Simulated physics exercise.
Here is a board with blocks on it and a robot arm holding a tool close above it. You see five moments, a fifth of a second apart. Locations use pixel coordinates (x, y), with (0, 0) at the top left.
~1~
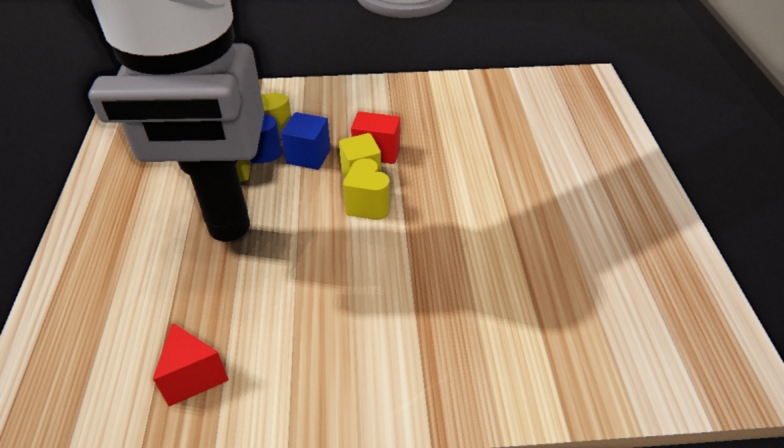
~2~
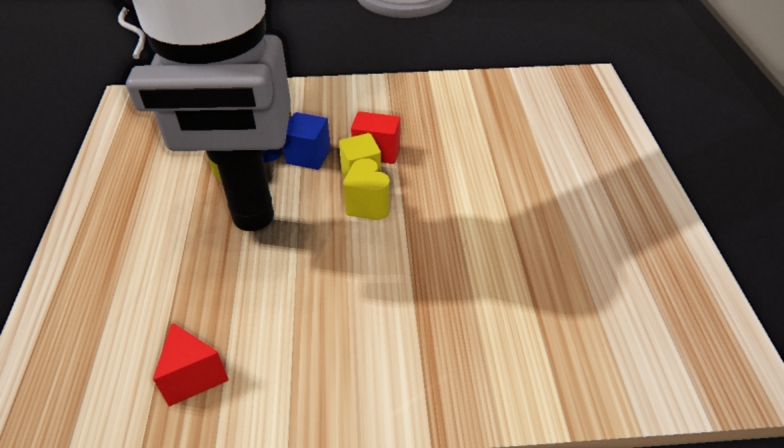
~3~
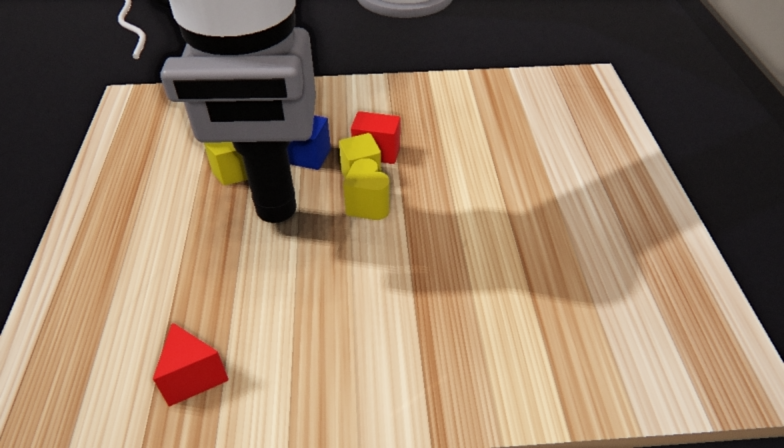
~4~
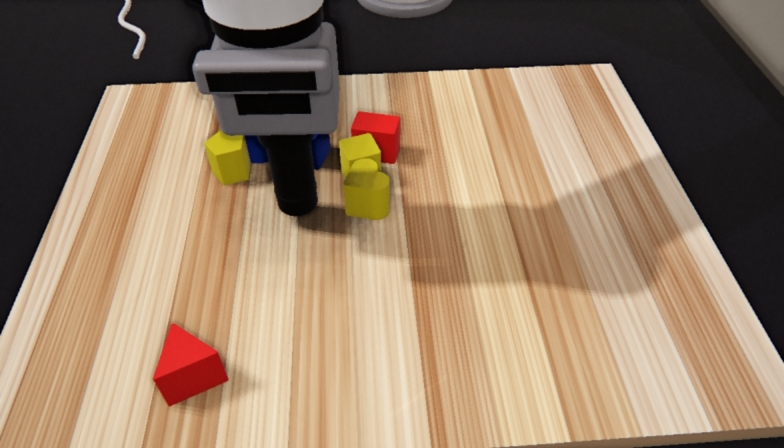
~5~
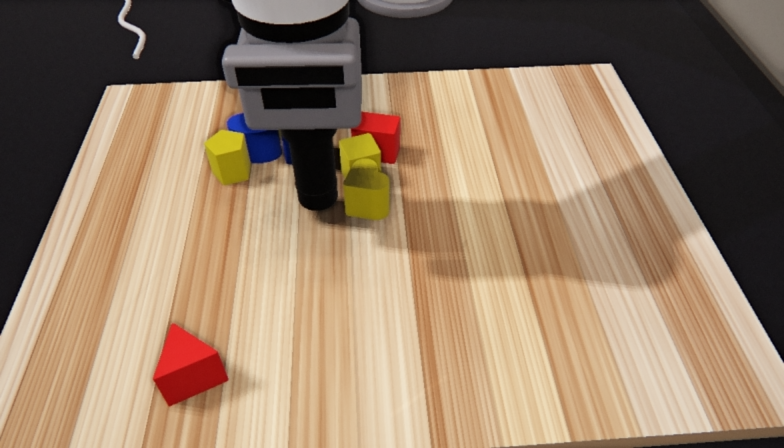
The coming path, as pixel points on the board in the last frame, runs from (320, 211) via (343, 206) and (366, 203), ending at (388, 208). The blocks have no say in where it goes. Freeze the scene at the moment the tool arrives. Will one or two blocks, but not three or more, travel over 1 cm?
That would be a yes.
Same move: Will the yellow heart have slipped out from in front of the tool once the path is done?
No.
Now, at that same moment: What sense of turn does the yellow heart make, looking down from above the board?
From the top, the block rotates counterclockwise.
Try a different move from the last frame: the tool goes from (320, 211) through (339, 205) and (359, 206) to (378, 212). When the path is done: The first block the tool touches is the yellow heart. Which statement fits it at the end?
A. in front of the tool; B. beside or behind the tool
Answer: A.
On the path given first. Halfway along, tool at (354, 191); yellow heart at (392, 172).
At the end, tool at (388, 195); yellow square unmoved; yellow heart at (426, 172), turned 30° anticlockwise.
